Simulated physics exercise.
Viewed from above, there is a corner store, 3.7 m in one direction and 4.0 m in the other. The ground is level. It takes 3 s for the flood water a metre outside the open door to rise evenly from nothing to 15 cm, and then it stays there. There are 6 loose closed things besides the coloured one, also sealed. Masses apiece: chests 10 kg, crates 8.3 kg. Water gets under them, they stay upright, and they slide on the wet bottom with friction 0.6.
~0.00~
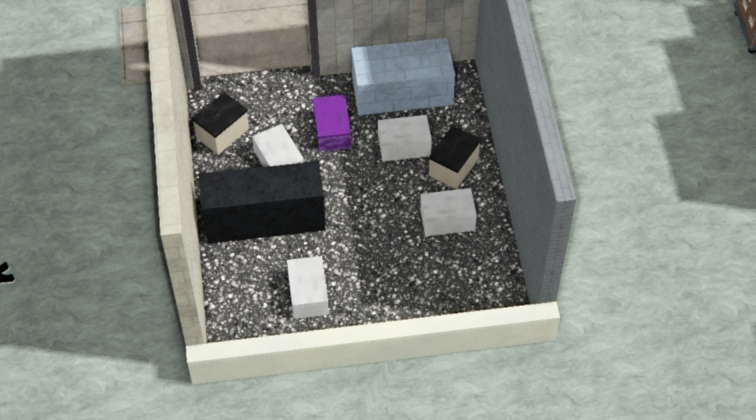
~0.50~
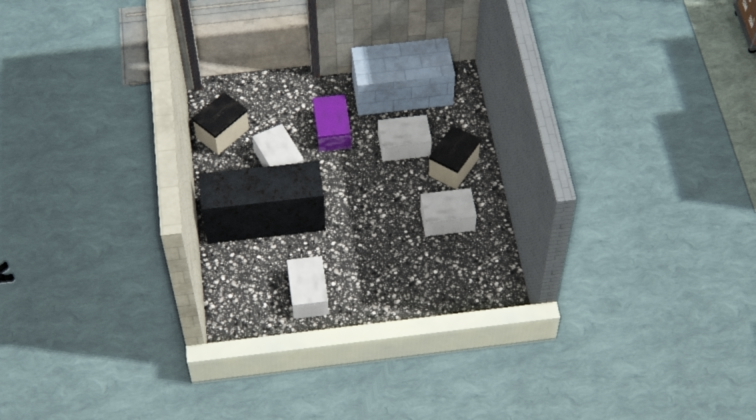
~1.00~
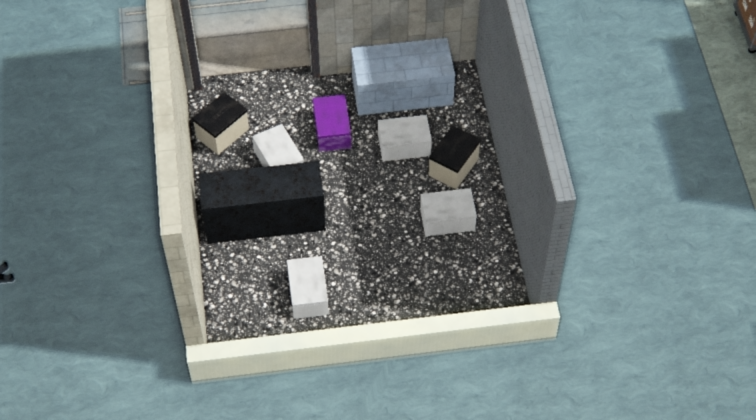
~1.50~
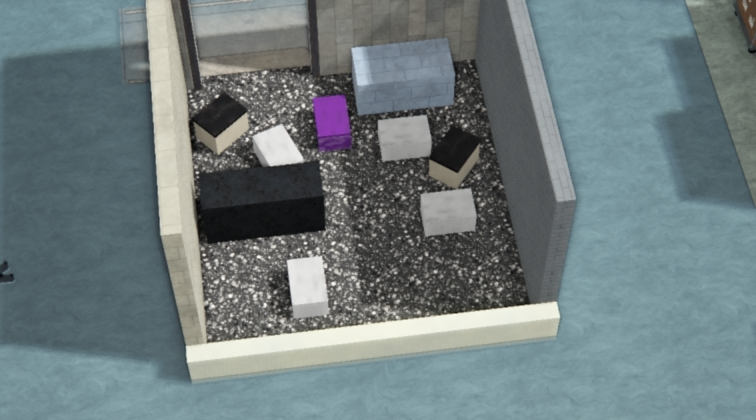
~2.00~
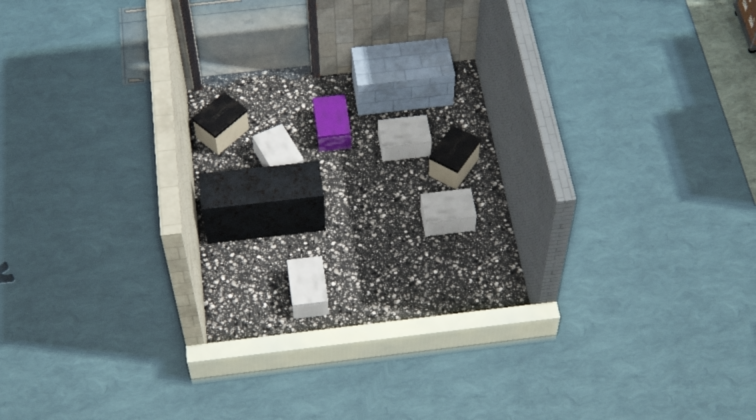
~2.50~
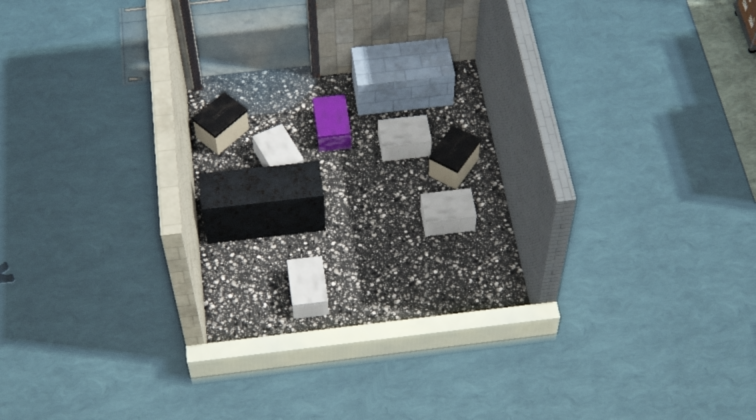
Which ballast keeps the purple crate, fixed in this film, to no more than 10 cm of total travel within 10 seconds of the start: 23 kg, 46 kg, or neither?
Only big one works.
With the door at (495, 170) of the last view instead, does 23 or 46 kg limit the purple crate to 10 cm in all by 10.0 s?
Well, then the lesser option suffices.
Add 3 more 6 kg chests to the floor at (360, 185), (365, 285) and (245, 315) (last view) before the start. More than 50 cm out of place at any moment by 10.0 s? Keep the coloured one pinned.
The first comes out above the threshold, the second below the threshold, the third below the threshold.
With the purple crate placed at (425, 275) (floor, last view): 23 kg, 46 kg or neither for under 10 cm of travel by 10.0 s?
Note: Both OK.
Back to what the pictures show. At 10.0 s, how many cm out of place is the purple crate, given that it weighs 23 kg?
I'd put it at about 50 cm.
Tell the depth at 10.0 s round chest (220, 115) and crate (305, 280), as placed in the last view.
First roughly 12 cm, second roughly 2 cm.
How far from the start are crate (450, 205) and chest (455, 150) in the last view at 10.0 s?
The first is 100 cm from its start, the second 30 cm.
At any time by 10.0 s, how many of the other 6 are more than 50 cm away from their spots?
Answer: 3.
After 3.5 s the purple crate would be 0 cm from its start with 23 kg and 0 cm from its start with 46 kg; 1 cm of water round it then.
After 4.5 s the purple crate would be 0 cm from its start with 23 kg and 0 cm from its start with 46 kg; 5 cm of water round it then.
After 7.0 s the purple crate would be 9 cm from its start with 23 kg and 0 cm from its start with 46 kg; 8 cm of water round it then.
After 10.0 s the purple crate would be 46 cm from its start with 23 kg and 0 cm from its start with 46 kg; 9 cm of water round it then.
